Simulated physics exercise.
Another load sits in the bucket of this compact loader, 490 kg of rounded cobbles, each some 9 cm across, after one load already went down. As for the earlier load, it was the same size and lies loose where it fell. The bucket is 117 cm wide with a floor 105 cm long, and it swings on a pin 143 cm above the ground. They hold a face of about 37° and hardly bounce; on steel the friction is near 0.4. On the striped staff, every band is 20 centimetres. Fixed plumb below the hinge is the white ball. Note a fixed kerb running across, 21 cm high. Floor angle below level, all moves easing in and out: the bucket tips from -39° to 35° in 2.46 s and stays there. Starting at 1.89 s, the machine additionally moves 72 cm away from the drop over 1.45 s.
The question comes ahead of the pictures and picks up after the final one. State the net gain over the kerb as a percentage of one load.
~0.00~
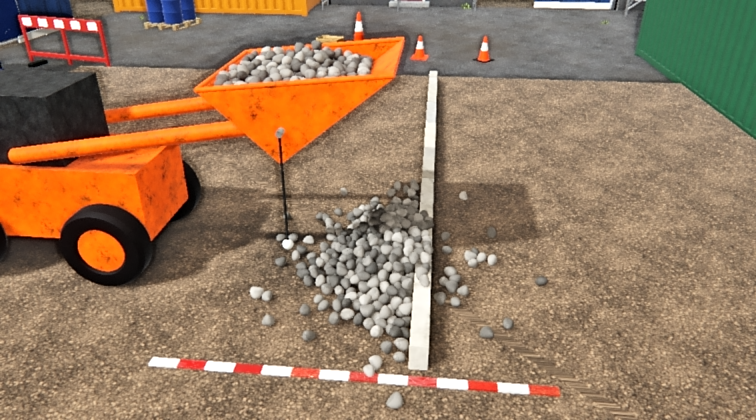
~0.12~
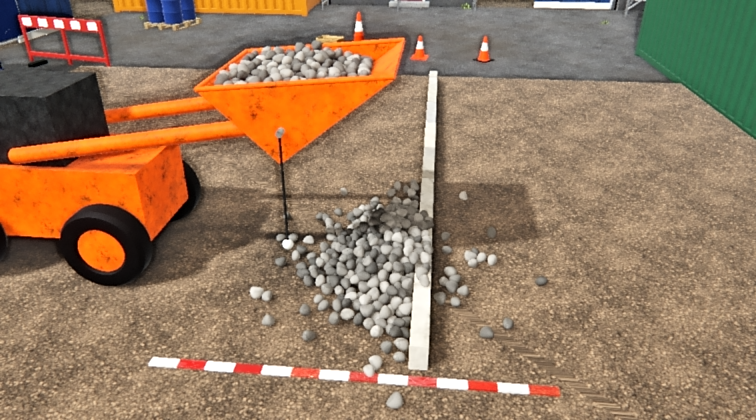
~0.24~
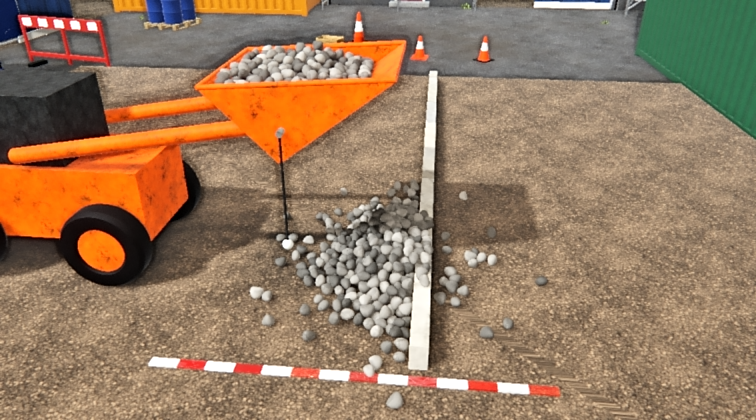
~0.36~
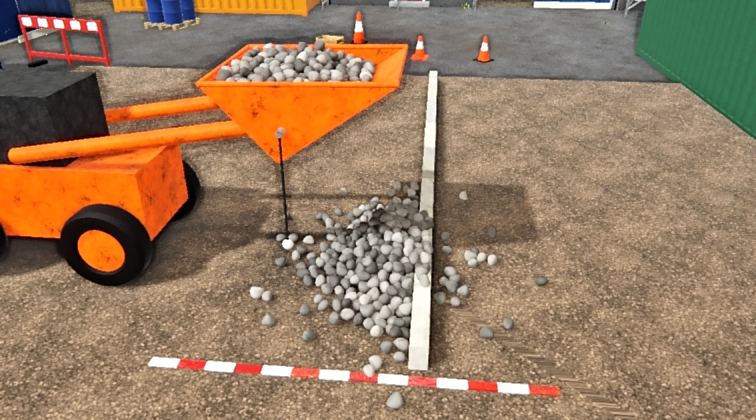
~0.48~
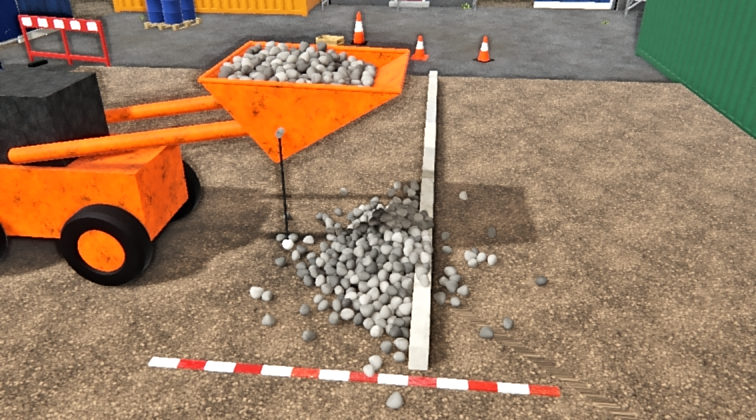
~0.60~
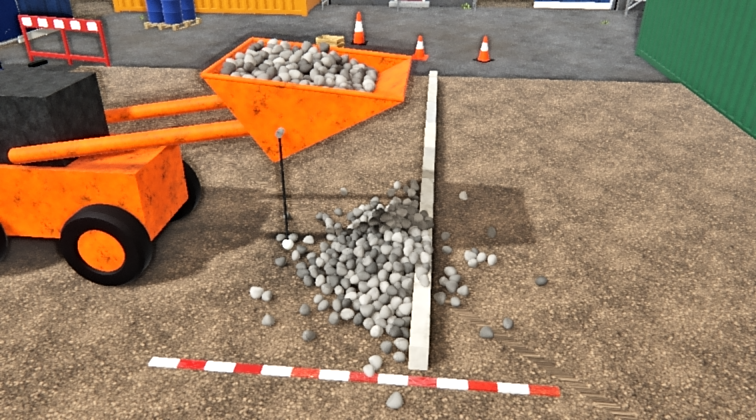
34 %.
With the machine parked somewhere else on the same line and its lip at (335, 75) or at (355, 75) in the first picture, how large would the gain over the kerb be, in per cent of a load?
I'd say close to 0 per cent for one and close to 10 per cent for the other, in that order.
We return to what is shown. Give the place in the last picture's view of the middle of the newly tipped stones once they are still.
Centre at roughly (399, 245).
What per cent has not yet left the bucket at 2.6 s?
I'd say about 15 per cent.
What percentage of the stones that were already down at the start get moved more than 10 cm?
Estimate: 20 %, roughly.
After 1.8 s the floor is at 23°; in per cent of one load, 99 in the bucket, 96 on this side of the kerb, 4 over the kerb; the foremost stones are at (493, 273).
After 2.6 s the floor is at 35°; in per cent of one load, 15 in the bucket, 159 on this side of the kerb, 25 over the kerb; the foremost stones are at (506, 265).
After 3.8 s the floor is at 35°; in per cent of one load, 0 in the bucket, 161 on this side of the kerb, 38 over the kerb; the foremost stones are at (600, 237).
After 6.5 s the floor is at 35°; in per cent of one load, 0 in the bucket, 161 on this side of the kerb, 38 over the kerb; the foremost stones are at (601, 237). Net gain over the kerb, 34.
